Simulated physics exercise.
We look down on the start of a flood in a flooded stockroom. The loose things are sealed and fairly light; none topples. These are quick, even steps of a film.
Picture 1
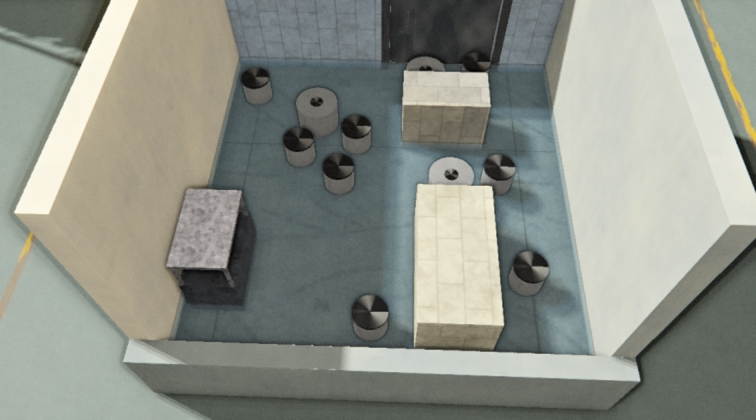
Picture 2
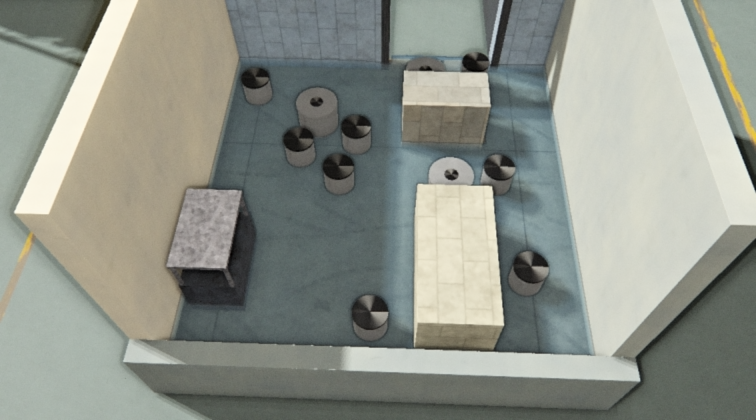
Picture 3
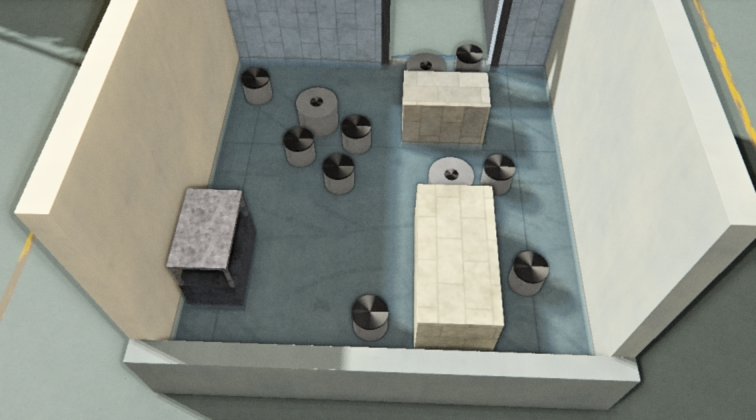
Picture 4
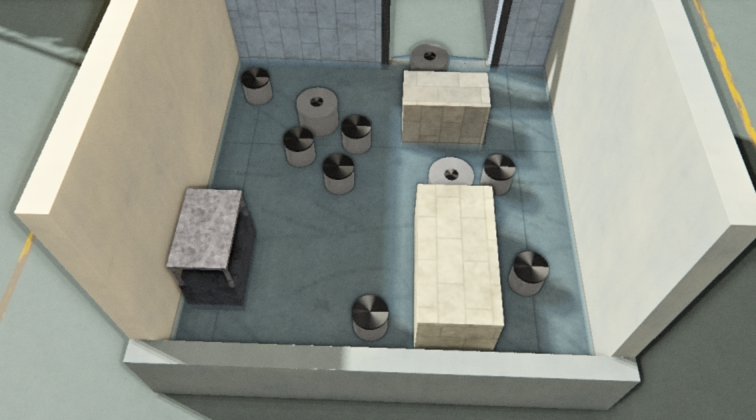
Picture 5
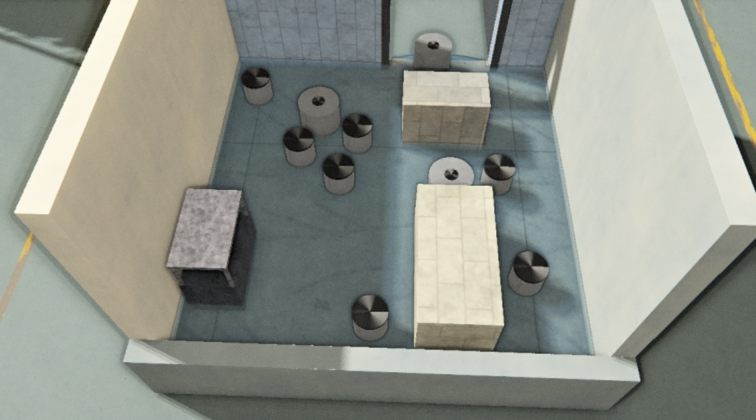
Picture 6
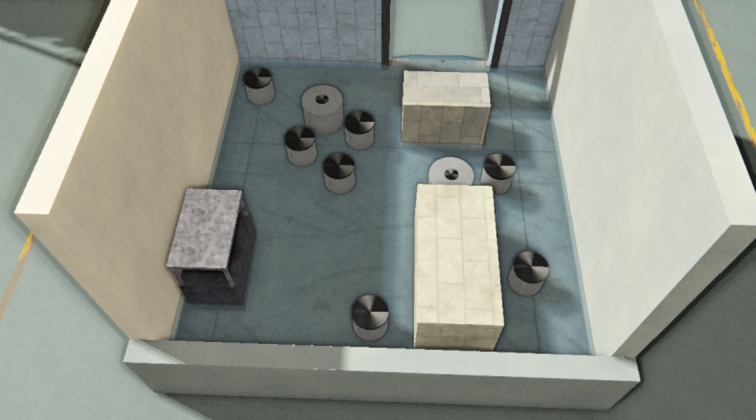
Round grey tubs and dark-topped pails shift in a flooded, pale-walled stockroom, seen from high above by a still camera. A grey table stands at left, two cream blocks at right, and containers sit between and around them over blue-grey flooring. The dark back door opens, a pail and then a tub slip out through the doorway, and the upper-left cluster edges slightly right while the rest barely move.
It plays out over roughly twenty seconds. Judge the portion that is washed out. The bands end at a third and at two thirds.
That comes to two thirds or more.
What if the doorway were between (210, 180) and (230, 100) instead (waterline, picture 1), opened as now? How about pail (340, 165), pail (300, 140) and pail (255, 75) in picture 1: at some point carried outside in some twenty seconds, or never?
In turn: Through, washed out, washed out.
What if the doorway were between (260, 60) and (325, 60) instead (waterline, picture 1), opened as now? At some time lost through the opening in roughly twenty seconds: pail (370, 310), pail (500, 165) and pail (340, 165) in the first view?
As listed: Kept in, no, yes.
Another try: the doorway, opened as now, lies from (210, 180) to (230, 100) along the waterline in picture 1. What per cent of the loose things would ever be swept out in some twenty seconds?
Near 70 in a hundred.
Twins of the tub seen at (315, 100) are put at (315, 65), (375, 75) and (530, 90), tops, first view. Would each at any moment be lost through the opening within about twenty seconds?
In that order: Gone, gone, out.
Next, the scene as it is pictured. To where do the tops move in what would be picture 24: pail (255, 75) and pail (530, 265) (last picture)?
Around (297, 62) and (531, 228).
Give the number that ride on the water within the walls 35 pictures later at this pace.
4 of them.
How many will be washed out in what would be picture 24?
It comes to 5.
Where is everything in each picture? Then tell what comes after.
In the first picture, a pail at (356, 126) floats; a tub at (317, 102) floats; 0 of 11 have shifted.
In the second picture, a pail at (356, 126), afloat; a tub at (317, 102) floats; 0 of 11 have shifted.
In the third picture, a pail at (356, 126), afloat; a tub at (317, 102), afloat; 2 of 11 have shifted.
In the fourth picture, a pail at (356, 126), afloat; a tub at (317, 102), afloat; 2 of 11 have shifted.
In the fifth picture, a pail at (357, 125), afloat; a tub at (319, 101) floats; 2 of 11 have shifted.
In the sixth picture, a pail at (359, 122) floats, close to its start; a tub at (322, 100), afloat, close to its start; 4 of 11 have shifted.
A moment on, 2 of 11 are out; 9 afloat.
Next, 5 of 11 are out; 6 afloat.
Later, 7 of 11 are out; 4 afloat.
In the end, 9 of 11 are out; 2 afloat.
